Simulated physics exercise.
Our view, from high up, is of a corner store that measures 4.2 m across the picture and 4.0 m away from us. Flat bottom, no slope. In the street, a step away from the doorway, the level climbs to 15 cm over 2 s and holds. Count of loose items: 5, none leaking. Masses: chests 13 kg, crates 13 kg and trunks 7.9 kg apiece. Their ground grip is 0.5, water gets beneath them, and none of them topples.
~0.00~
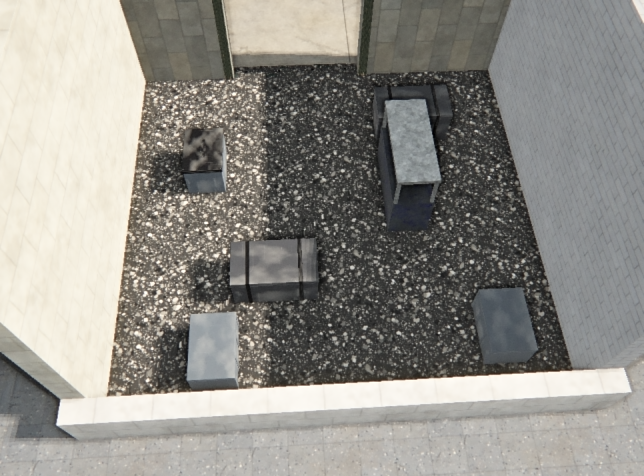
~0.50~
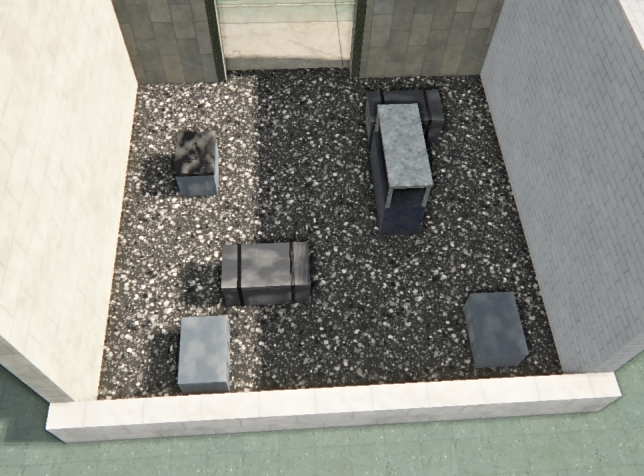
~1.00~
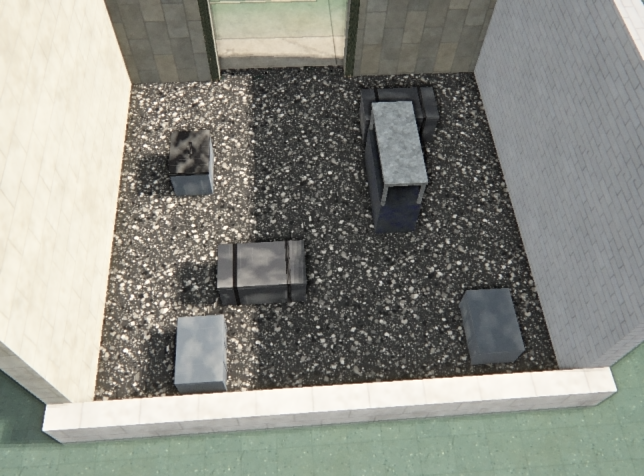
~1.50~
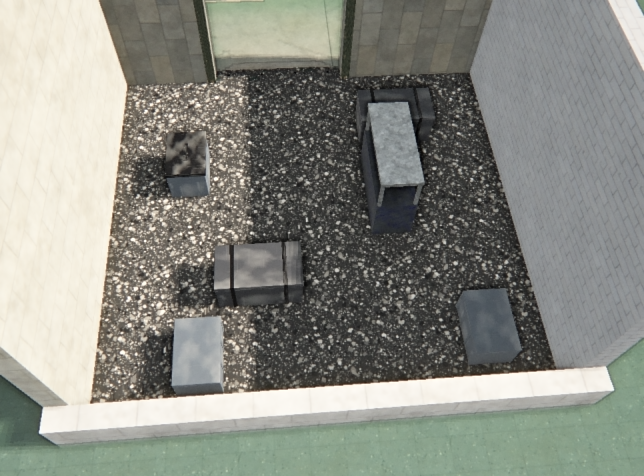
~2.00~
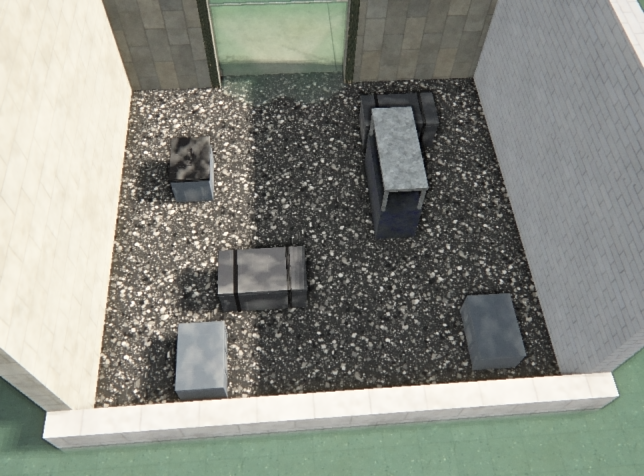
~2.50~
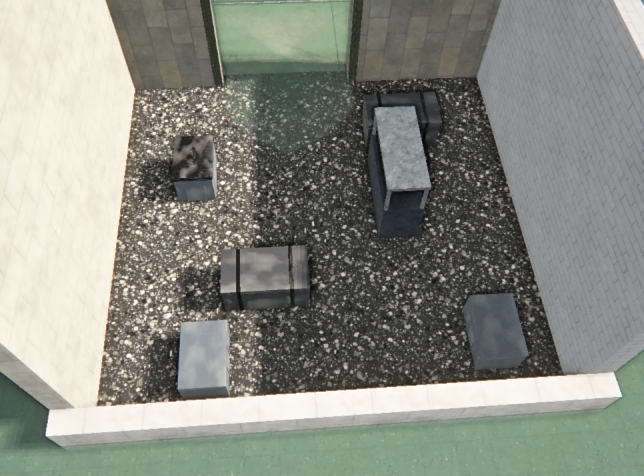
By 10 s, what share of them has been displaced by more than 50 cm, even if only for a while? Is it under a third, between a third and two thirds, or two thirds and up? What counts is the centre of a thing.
It is between a third and two thirds.
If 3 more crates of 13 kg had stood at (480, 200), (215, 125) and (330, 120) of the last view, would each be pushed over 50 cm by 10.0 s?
For each in turn I get a smaller distance, a smaller distance and a smaller distance.
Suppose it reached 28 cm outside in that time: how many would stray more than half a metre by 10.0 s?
Then it comes to 5.
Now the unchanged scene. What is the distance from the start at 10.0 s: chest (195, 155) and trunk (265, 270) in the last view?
In turn: 20 cm, 80 cm.
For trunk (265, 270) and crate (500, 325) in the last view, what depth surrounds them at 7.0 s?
I'd put it at 8 cm and 4 cm respectively.
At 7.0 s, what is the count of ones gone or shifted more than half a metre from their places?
By that time the total stands at 1.
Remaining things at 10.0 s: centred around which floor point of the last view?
Near (286, 216).
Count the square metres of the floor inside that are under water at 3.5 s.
4.5 m2.
After 3.5 s 0 of 5 are over 50 cm from their spots; 0 afloat.
After 4.5 s 0 of 5 are over 50 cm from their spots; 0 afloat.
After 7.0 s 1 of 5 are over 50 cm from their spots; 2 afloat.
After 10.0 s 3 of 5 are over 50 cm from their spots, and 3 have been at some point; 5 afloat.
